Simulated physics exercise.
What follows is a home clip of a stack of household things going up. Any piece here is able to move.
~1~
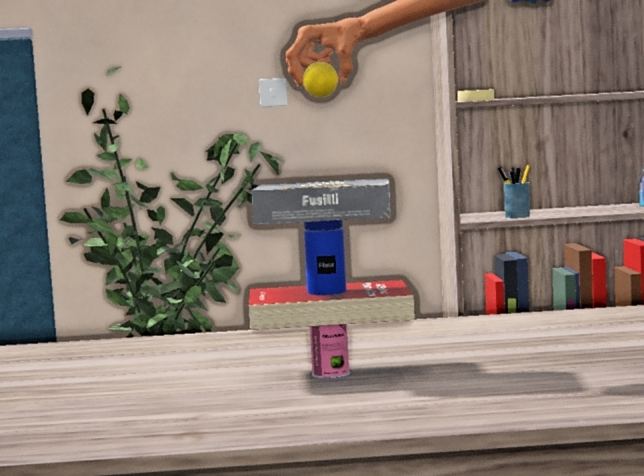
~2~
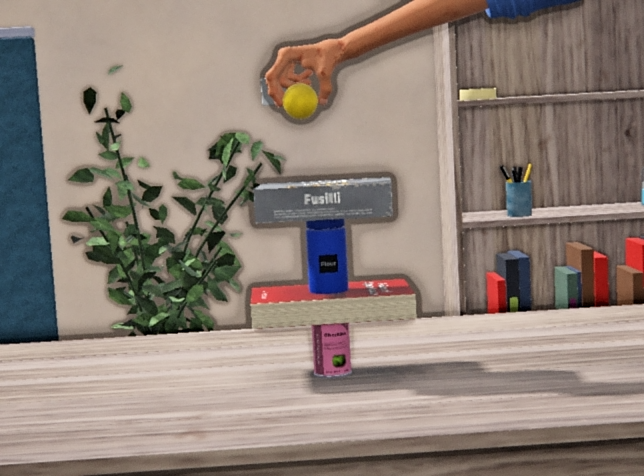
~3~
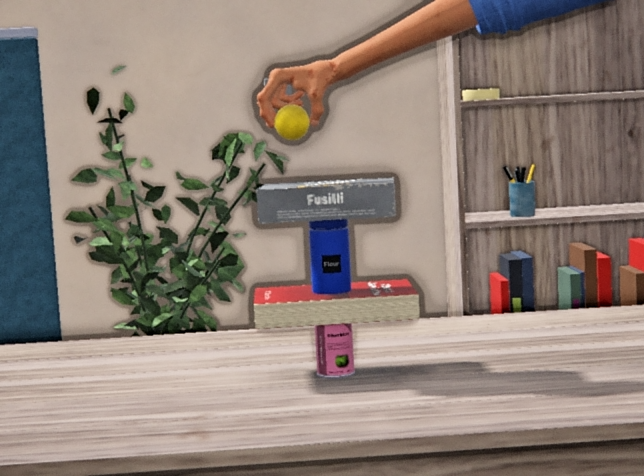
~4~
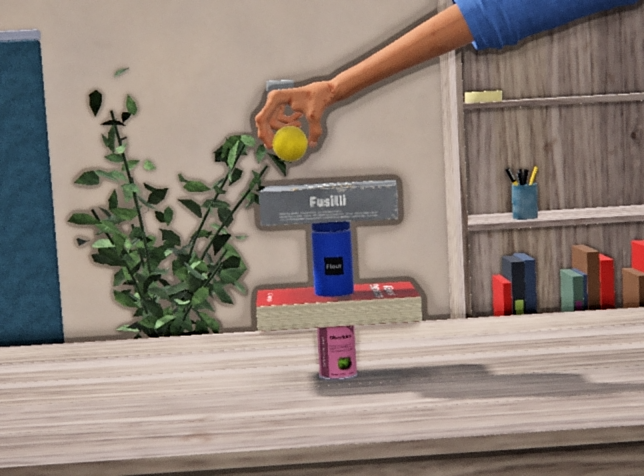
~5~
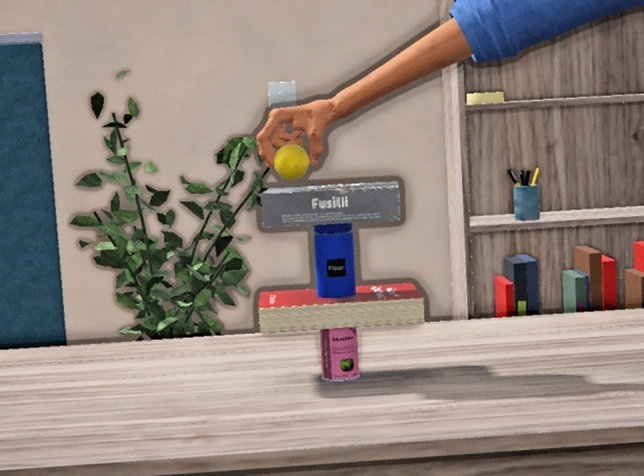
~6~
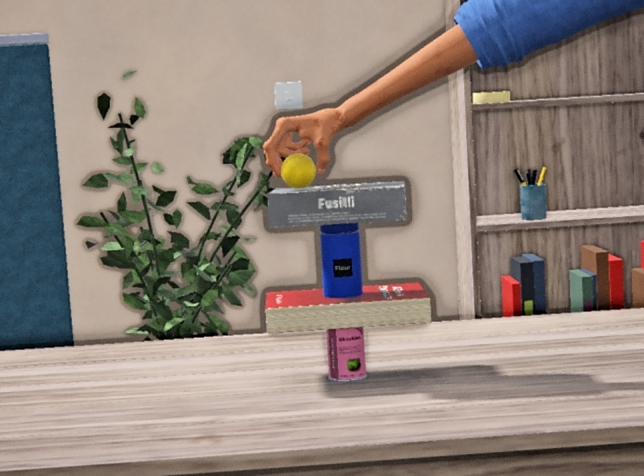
A yellow lemon held in a hand starts above a stack of a grey Fusilli box, a blue jar, a red book and a pink container on a wooden counter. The hand moves it slightly left and down, then lowers it to the box's top, left of centre, still holding it.
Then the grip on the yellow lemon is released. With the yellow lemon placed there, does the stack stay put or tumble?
Nothing comes down.
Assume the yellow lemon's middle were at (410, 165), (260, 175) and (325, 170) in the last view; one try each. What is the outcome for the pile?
Topples over, topples over, stays standing.
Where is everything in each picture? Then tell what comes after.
In the first picture, still above its spot; yellow lemon (321, 80); blue jar (325, 255).
In the second picture, still above its spot; yellow lemon (300, 101); red book (331, 303).
In the third picture, still above its spot; yellow lemon (292, 122); blue jar (330, 254).
In the fourth picture, still above its spot; yellow lemon (291, 144); red book (337, 306).
In the fifth picture, still above its spot; yellow lemon (292, 162); blue jar (335, 258).
In the sixth picture, in place under the hand; yellow lemon (298, 171); red book (346, 307).
Then, 0.20 s past the last view, nothing moves.
Then, 0.50 s past the last view, yellow lemon resting near (298, 172).
Finally, all 5 still in place. Final places as the last picture's camera would see them, yellow lemon near (298, 172). The pile stays up.
